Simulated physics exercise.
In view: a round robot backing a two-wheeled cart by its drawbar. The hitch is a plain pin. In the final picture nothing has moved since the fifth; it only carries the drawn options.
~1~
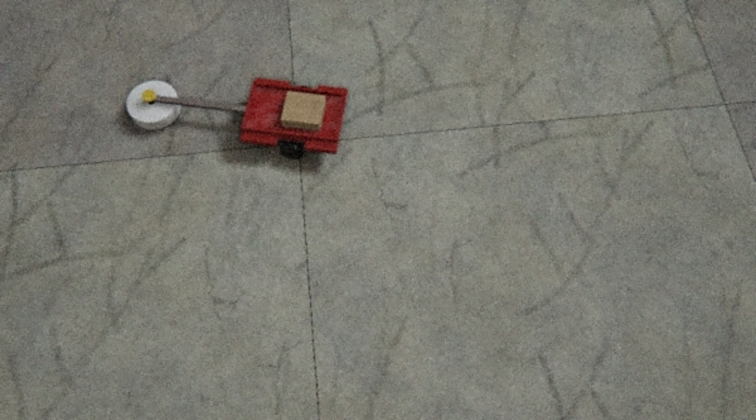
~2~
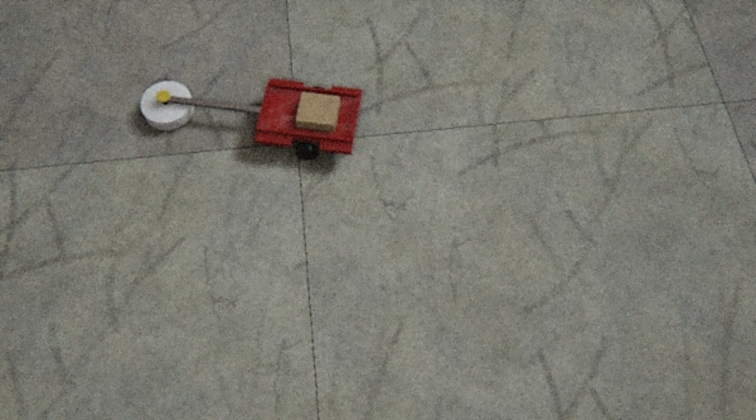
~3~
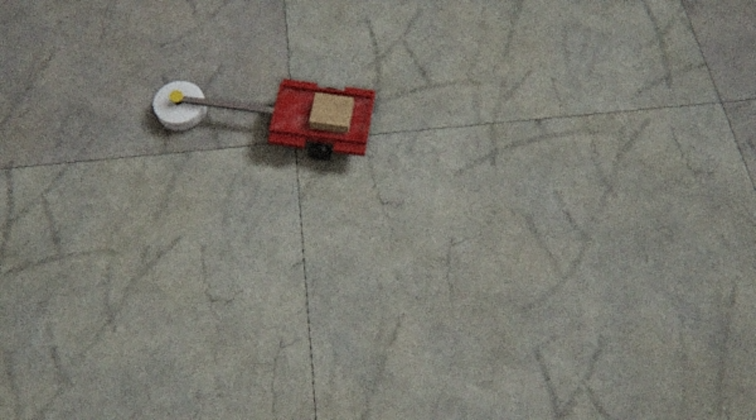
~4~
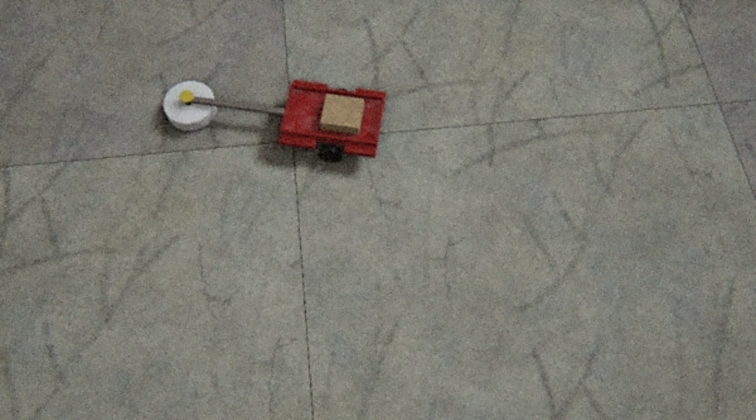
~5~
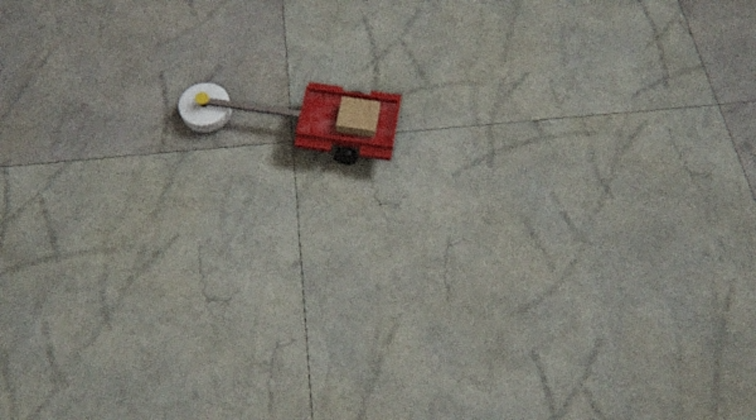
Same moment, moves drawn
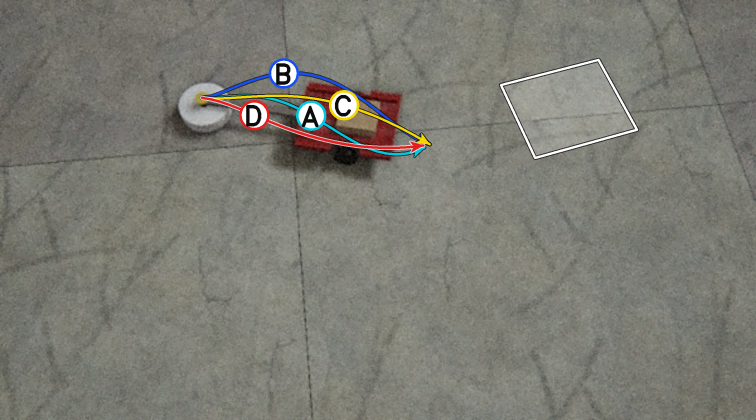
A red two-wheeled cart carrying a pale tan block sits in the upper part of the view, joined by a thin bar to a round white robot with a yellow spot on its left. They are on a grey tiled floor with dark seams and faint streaks, seen from above. The robot pushes the cart slowly rightward by the bar, while the camera shifts very slightly.
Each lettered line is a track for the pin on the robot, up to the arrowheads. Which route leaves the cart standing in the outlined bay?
Choose route D.
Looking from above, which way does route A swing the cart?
Anticlockwise.
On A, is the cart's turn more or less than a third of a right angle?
Less than that.
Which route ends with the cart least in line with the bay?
Route B.
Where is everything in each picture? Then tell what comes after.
In the first picture, robot (153, 103); red cart (295, 113).
In the second picture, robot (167, 103); red cart (309, 114).
In the third picture, robot (179, 104); red cart (323, 115).
In the fourth picture, robot (190, 104); red cart (333, 116).
In the fifth picture, robot (205, 106); red cart (349, 119).
On the marked copy, A from (202, 98) via (311, 116) to (425, 147); B from (202, 98) via (329, 81) to (430, 144); C from (202, 98) via (316, 99) to (430, 144); D from (202, 98) via (307, 135) to (424, 145); the bay at (568, 107).
With D. Early on, robot (279, 132), cart (429, 127).
Further on, robot (358, 153), cart (505, 121).
At the end, robot (429, 151), cart (568, 106); the cart stands in the bay.
As for the rest, A leaves the cart at (581, 142), out of the bay; B leaves the cart at (562, 231), out of the bay; C leaves the cart at (582, 180), out of the bay.
